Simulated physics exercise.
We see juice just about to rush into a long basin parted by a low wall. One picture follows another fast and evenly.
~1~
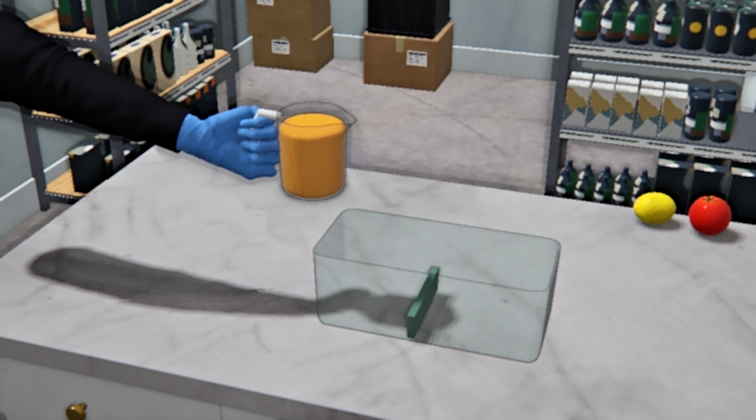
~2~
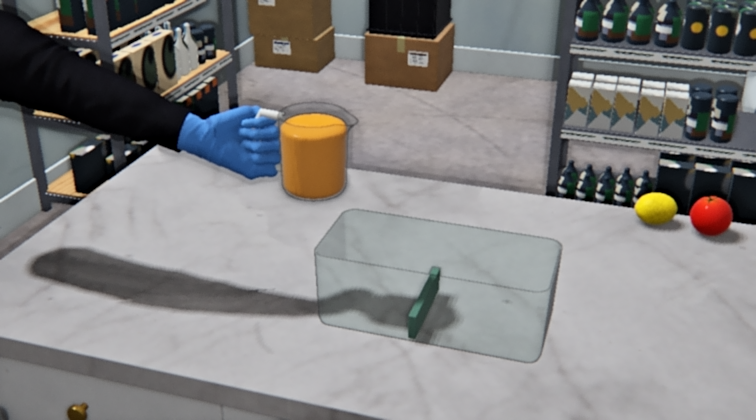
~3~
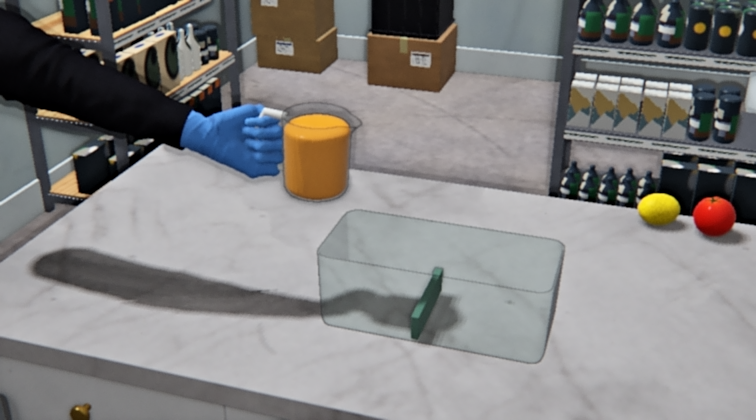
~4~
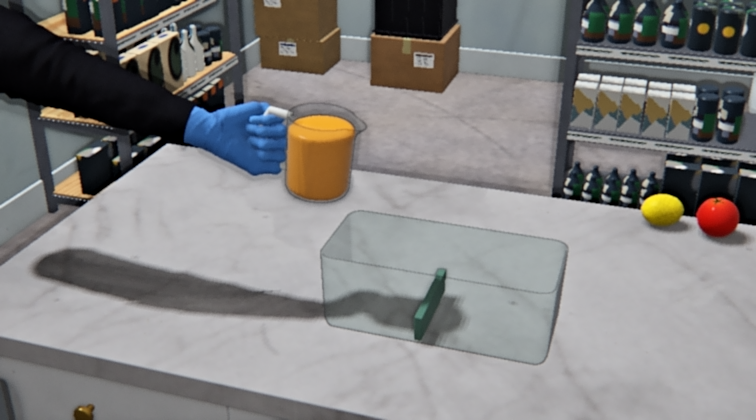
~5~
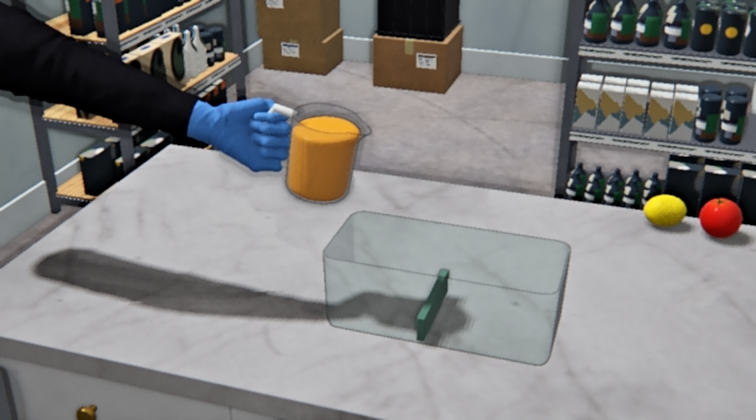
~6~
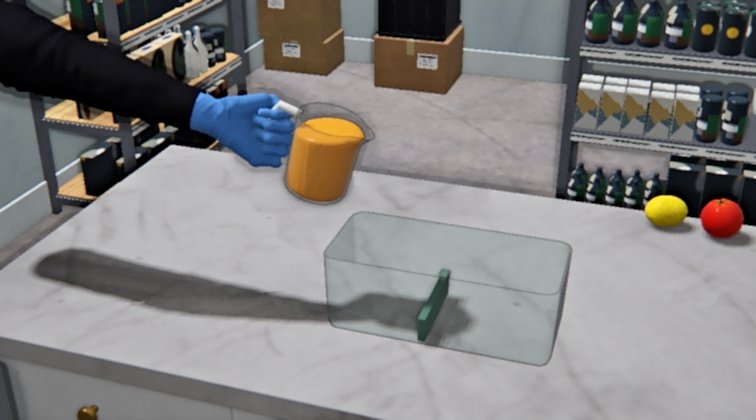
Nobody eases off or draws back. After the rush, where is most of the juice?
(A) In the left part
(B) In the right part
A, in the left part.
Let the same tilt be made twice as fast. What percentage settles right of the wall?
Close to 10 out of every hundred.
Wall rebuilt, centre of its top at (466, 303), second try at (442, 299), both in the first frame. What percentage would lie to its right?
That'd be about 15 percent for the first and about 10 percent for the other.
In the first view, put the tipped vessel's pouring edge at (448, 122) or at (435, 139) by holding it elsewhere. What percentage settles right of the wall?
Start one gives some 90 %, start two some 95 %.
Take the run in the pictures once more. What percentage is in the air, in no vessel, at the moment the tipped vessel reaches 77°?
Something like 20 per cent of it.
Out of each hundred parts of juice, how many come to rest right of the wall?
5 % or thereabouts.
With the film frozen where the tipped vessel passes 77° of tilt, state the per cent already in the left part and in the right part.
I'd put the left part near 10 per cent and the right part near 0.
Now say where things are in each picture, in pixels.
It leans 0°; its right rim is at (356, 121); the juice meets the walls at (284, 120) and (346, 129); the long basin's rim runs from (328, 231) to (555, 267); the wall's top is at (424, 292), in the first frame.
It leans 1°; its right rim is at (358, 122); the juice meets the walls at (285, 121) and (347, 130), in the second frame.
It leans 2°; its right rim is at (362, 124); the juice meets the walls at (289, 121) and (350, 130), in the third frame.
It leans 6°; its right rim is at (367, 128); the juice meets the walls at (293, 122) and (355, 132), in the fourth frame.
It leans 10°; its right rim is at (371, 132); the juice meets the walls at (297, 124) and (360, 134), in the fifth frame.
It leans 15°; its right rim is at (375, 138); the juice meets the walls at (300, 126) and (365, 135), in the sixth frame.
A moment on, the tilt is 77° and 74 per cent is still to pour, 8 is left of the wall and 0 right of it.
Next, the tilt is 108° and 19 per cent is still to pour, 64 is left of the wall and 0 right of it.
Then the tilt is 110° and 1 per cent is still to pour, 90 is left of the wall and 4 right of it.
Later the tilt is 110° and 0 per cent is still to pour, 90 is left of the wall and 7 right of it.
Finally, 90 per cent lies left of the wall, 6 right of it and 3 outside.
